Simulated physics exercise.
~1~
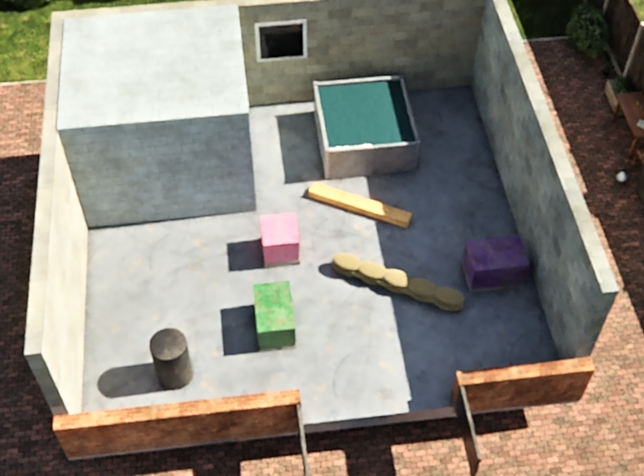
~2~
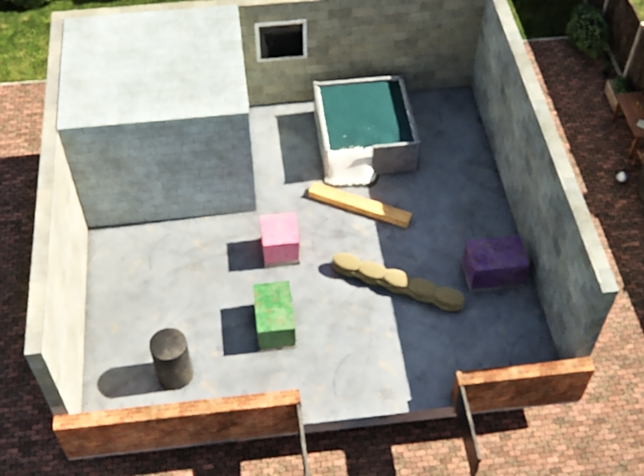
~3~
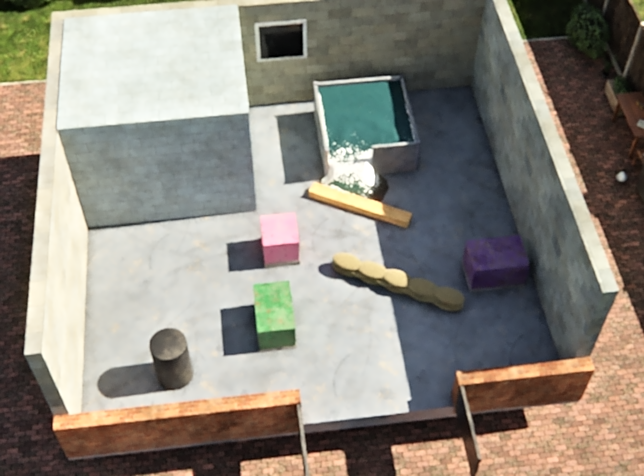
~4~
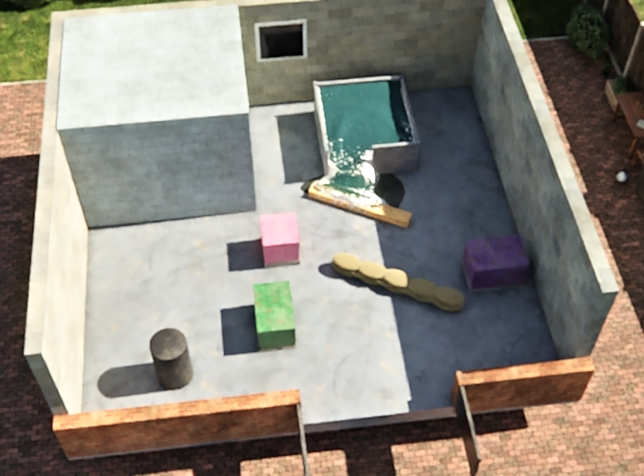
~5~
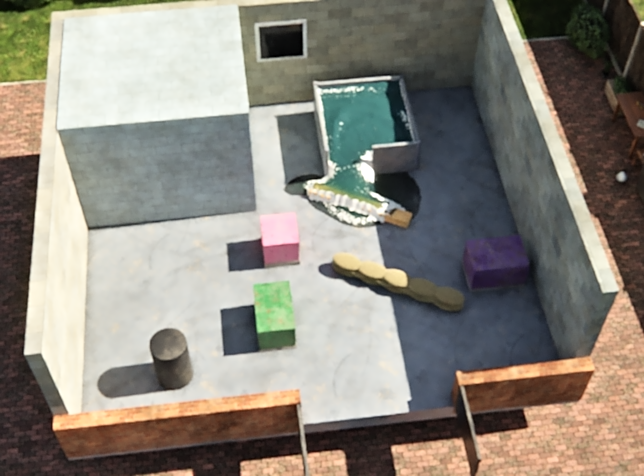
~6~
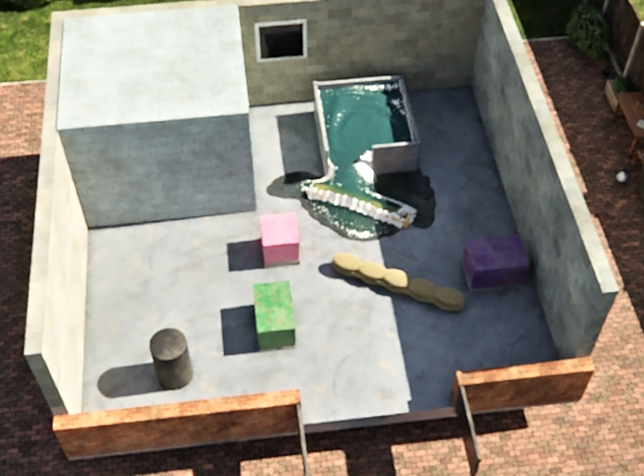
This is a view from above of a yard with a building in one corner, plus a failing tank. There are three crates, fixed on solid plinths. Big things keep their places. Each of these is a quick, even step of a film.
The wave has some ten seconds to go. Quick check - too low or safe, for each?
Purple crate too low; green crate too low; pink crate too low.
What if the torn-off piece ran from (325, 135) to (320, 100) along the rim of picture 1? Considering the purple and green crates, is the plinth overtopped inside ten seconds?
In that case the purple one is flooded and the green one is never flooded.
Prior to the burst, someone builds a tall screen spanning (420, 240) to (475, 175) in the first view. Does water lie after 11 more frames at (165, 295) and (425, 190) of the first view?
As listed: Free of water, awash.
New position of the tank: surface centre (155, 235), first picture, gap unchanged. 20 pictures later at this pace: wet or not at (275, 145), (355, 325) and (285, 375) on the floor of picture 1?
Untouched, submerged, submerged.
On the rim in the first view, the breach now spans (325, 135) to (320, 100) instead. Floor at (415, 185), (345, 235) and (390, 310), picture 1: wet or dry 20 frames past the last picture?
First spot unwetted, second drenched, third unwetted.
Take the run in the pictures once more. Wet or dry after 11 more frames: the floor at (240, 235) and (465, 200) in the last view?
Going in order, I'd say drenched for the first and drenched for the second.
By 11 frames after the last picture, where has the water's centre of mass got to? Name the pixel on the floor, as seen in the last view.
Close to pixel (368, 179).
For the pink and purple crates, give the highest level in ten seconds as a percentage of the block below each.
Respectively 140 % and 290 %.
A moment on, water covers 25 % of the floor; the purple crate water round its plinth, the green crate not reached, the pink crate water round its plinth.
Next, water covers 40 % of the floor; the purple crate water round its plinth, the green crate water round its plinth, the pink crate water round its plinth.
Then, water covers 55 % of the floor; the purple crate water round its plinth, the green crate water round its plinth, the pink crate water round its plinth.
Later, water covers 70 % of the floor; the purple crate water round its plinth, the green crate water round its plinth, the pink crate water round its plinth.
In the end, water covers 90 % of the floor; the purple crate was topped, the green crate was topped, the pink crate was topped.
